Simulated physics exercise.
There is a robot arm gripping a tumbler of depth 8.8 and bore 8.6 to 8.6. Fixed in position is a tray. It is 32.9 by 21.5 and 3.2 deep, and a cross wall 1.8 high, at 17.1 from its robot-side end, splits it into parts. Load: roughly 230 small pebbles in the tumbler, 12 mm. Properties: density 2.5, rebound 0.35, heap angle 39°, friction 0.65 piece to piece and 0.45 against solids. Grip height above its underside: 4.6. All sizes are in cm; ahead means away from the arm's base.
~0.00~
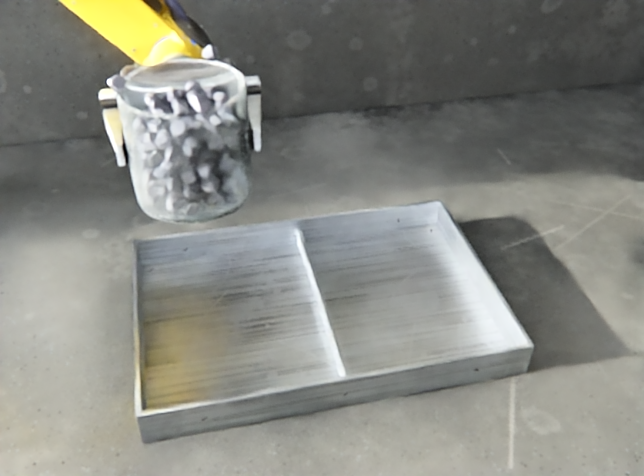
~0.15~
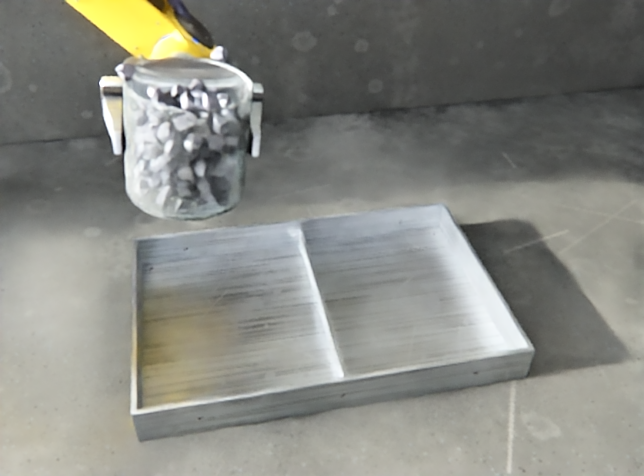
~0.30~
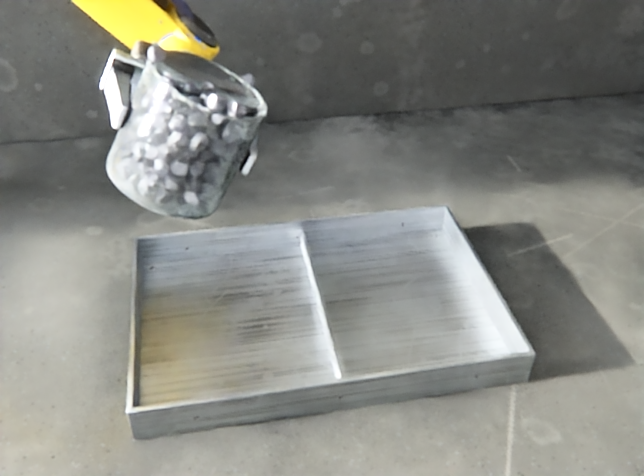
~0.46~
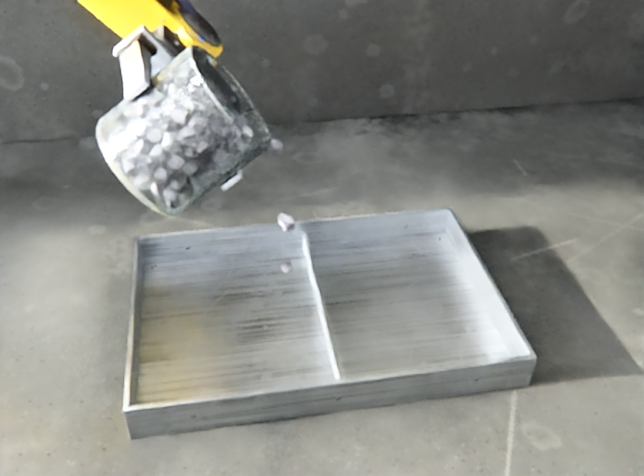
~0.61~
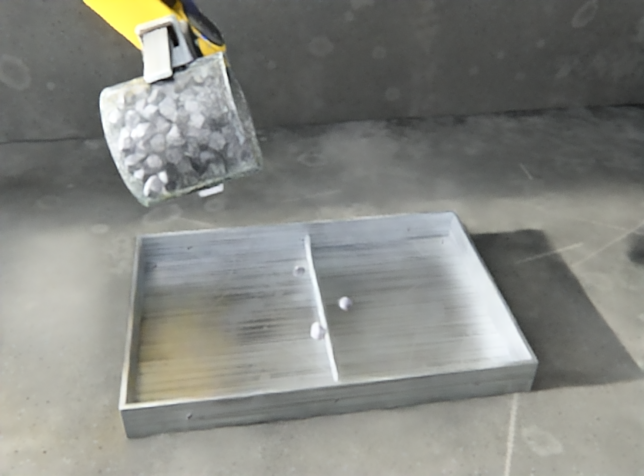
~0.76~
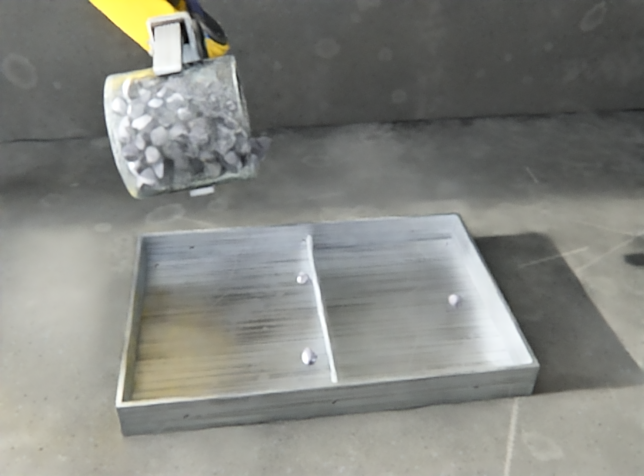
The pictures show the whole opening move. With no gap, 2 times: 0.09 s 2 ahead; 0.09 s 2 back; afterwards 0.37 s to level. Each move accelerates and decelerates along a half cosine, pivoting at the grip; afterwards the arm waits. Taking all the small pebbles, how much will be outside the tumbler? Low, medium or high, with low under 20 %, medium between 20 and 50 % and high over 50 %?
Medium.
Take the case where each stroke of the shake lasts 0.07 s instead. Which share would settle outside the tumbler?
Estimate for that case: 45 %.
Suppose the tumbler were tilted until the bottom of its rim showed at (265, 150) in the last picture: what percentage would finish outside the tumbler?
Around 15 per cent of it.
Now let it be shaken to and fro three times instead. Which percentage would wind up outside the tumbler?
Probably about 45 in a hundred.
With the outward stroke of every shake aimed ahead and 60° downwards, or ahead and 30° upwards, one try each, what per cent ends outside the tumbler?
You'd get about 15 per cent with the first setting and about 45 per cent with the second.
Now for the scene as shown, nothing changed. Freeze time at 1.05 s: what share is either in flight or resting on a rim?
8 %.
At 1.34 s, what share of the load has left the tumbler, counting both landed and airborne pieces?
Roughly 35 percent.
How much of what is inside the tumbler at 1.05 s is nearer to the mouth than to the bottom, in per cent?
About 60 percent.
By 1.05 s, tilted 82° forward, highest piece 23 above the table; 186 in the tumbler, 12 in the robot-side part, 12 in the far-side part, 18 in flight or on a rim.
By 1.34 s, tilted 28° forward, highest piece 24 above the table; 148 in the tumbler, 43 in the far-side part, 37 in the robot-side part.
By 1.69 s, level, highest piece 24 above the table; 148 in the tumbler, 43 in the far-side part, 37 in the robot-side part.
By 2.74 s, level, highest piece 24 above the table; 148 in the tumbler, 43 in the far-side part, 37 in the robot-side part.
Final count, 148 in the tumbler, 43 in the far-side part, 37 in the robot-side part. That is 35 % outside the tumbler.
